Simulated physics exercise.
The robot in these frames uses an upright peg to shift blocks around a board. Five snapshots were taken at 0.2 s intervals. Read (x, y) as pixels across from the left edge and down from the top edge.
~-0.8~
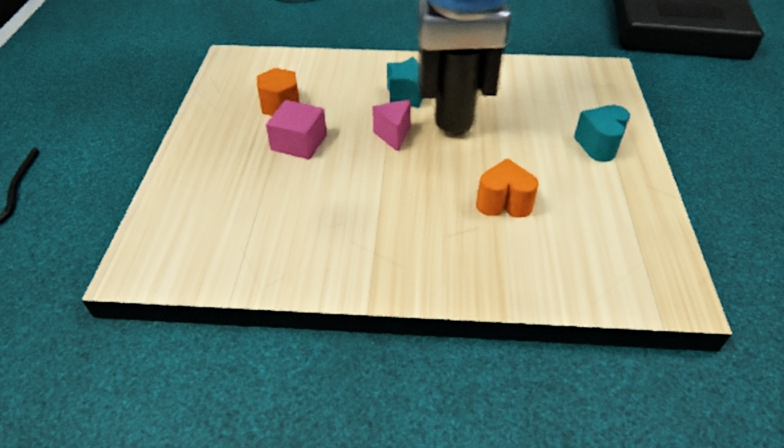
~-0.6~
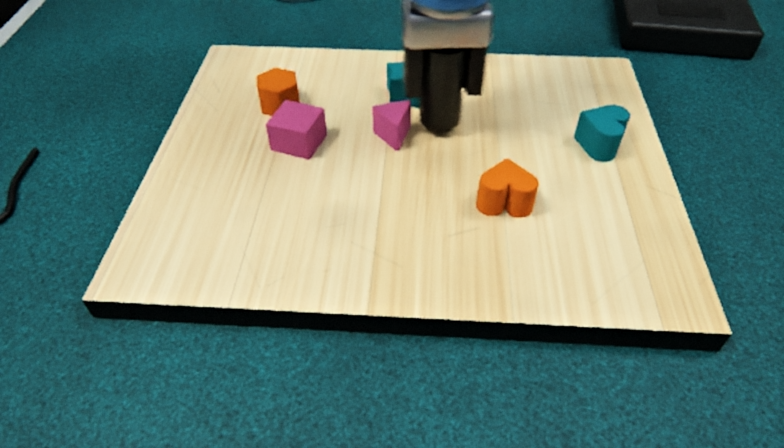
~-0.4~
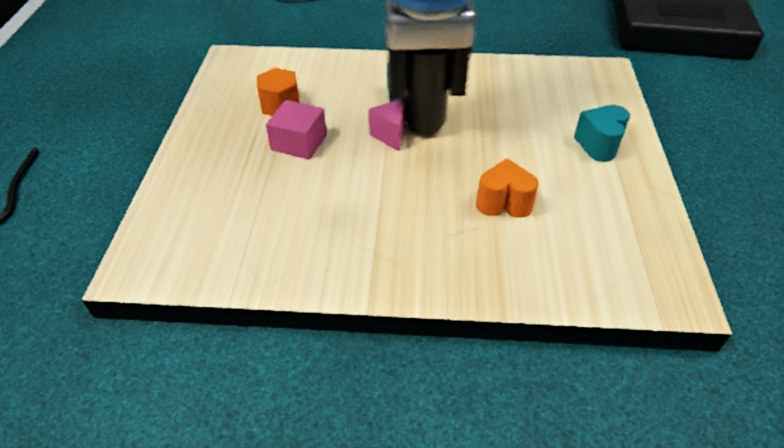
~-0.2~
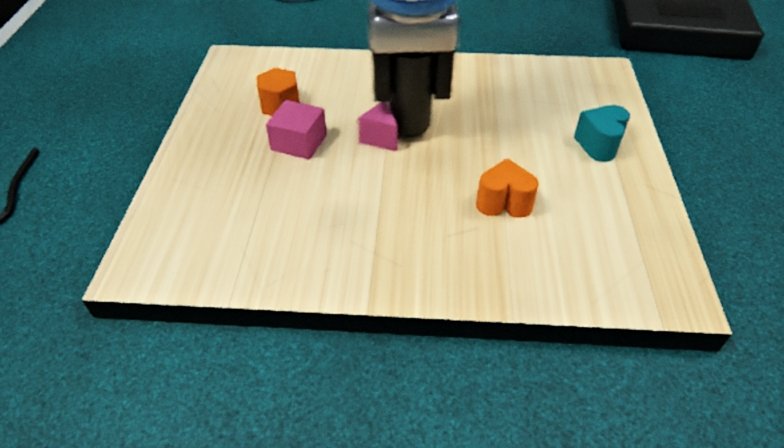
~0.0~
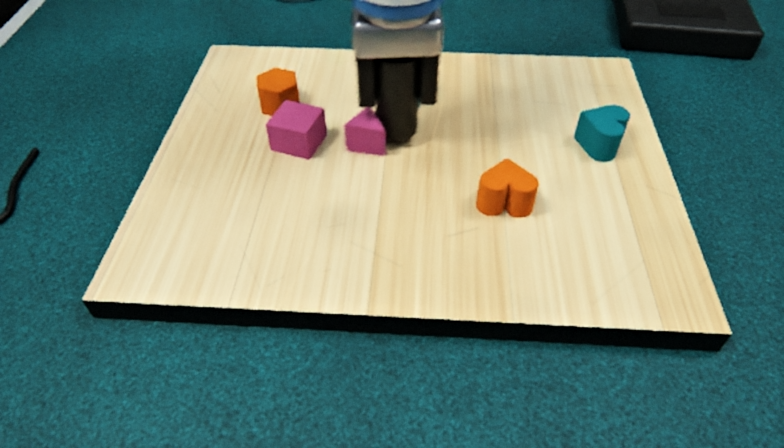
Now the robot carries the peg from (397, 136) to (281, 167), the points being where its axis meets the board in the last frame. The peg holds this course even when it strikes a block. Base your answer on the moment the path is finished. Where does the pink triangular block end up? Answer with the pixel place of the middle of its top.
When the path ends, it will be at (246, 157).
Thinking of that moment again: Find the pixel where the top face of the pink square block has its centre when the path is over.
Final place: (270, 112).
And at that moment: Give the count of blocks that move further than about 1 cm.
By the end of the path, two blocks have moved more than about a centimetre.
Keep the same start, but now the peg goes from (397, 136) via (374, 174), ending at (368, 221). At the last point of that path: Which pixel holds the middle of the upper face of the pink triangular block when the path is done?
The middle of the upper face of the pink triangular block will lie at about (344, 131) in the picture.
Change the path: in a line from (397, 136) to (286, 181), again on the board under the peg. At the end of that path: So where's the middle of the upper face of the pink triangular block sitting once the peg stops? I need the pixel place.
I'd place it at (245, 162), taking the centre of its top.
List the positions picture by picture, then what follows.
Lower end of the peg at (454, 121), tops of blocks, pink square block at (295, 115), pink triangular block at (394, 110), turquoise star block at (409, 69), in the first picture.
Peg at (440, 120), blocks as before, in the second picture.
Peg at (425, 121), pink triangular block at (391, 110), in the third picture.
Peg at (411, 124), pink triangular block at (380, 113), in the fourth picture.
Peg at (397, 129), pink square block at (295, 115), pink triangular block at (366, 119), turquoise star block hidden, in the fifth picture.
The first path, step by step. One third of the way, peg at (358, 139); pink triangular block at (327, 131), turned 15° anticlockwise.
Two thirds of the way, peg at (319, 149); pink square block at (280, 115), turned 25° clockwise; pink triangular block at (284, 142).
At the end, peg at (279, 160); pink square block at (270, 112), turned 45° clockwise; pink triangular block at (246, 157), turned 30° anticlockwise; turquoise star block not moved.
